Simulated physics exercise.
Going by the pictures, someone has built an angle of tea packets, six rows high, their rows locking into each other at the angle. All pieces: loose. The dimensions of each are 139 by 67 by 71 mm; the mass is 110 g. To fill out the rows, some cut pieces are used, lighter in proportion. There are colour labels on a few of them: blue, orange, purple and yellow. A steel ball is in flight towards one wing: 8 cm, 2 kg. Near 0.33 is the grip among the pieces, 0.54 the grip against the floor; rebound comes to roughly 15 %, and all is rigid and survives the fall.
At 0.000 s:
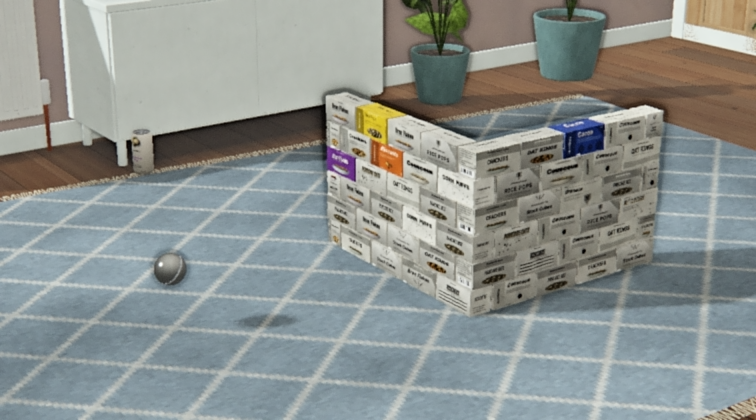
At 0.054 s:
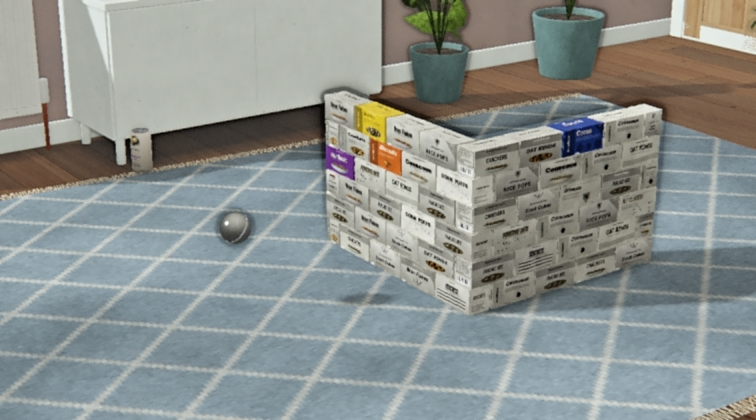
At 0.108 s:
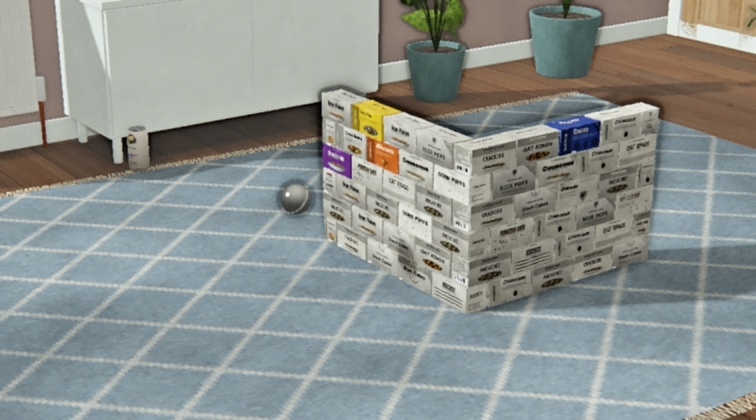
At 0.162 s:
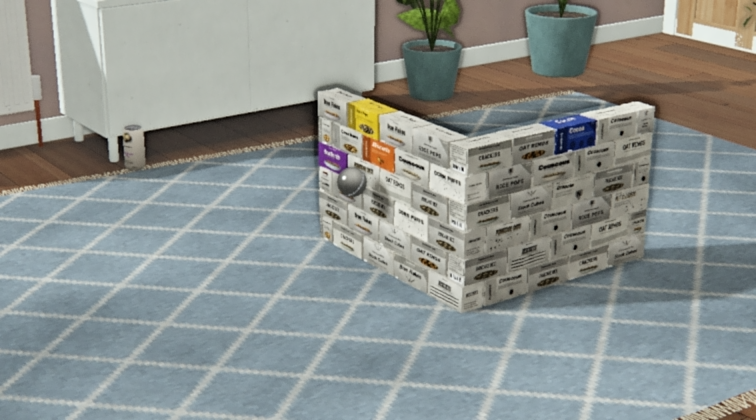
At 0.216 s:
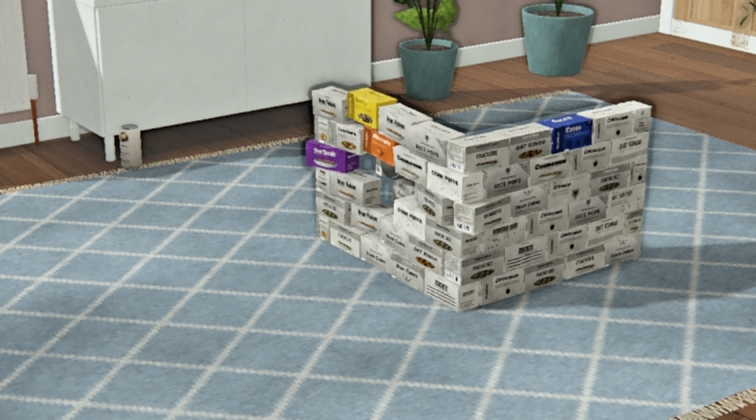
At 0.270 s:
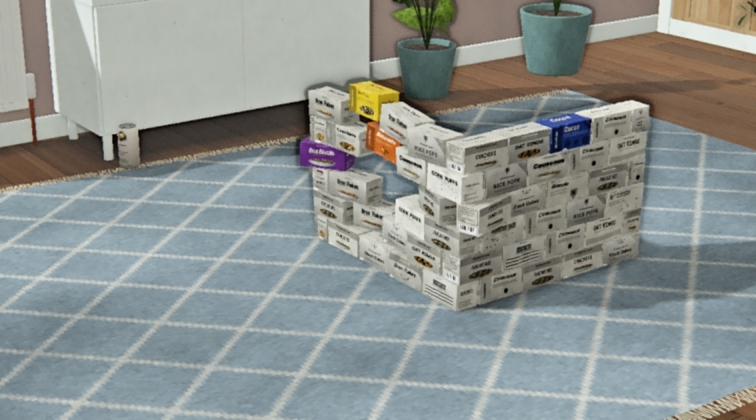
A corner wall of packets stands on a rug until a flying ball punches through its left side.
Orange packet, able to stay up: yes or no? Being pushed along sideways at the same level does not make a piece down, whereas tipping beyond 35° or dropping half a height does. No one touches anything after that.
No.
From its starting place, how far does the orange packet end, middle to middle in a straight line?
Some 48 centimetres.
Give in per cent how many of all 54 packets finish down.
About 20% of them.
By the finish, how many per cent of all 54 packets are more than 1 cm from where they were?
35 %.
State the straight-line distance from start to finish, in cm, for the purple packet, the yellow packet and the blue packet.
About: Purple 6, yellow 40, blue 0.
Around 0.54 s, ball still moving; 8 of the 54 packets down; orange packet tipped 31°, 17 cm lower; yellow packet tipped 54°, 10 cm lower.
Around 1.06 s, ball still moving; 12 of the 54 packets down; orange packet upside down; yellow packet on its side.
Finally (2.9 s), ball rolling away; 12 of the 54 packets down; orange packet upside down; yellow packet on its side; purple packet displaced 57 mm. Seen by the last camera, middles, orange packet near (500, 228), yellow packet near (386, 220).
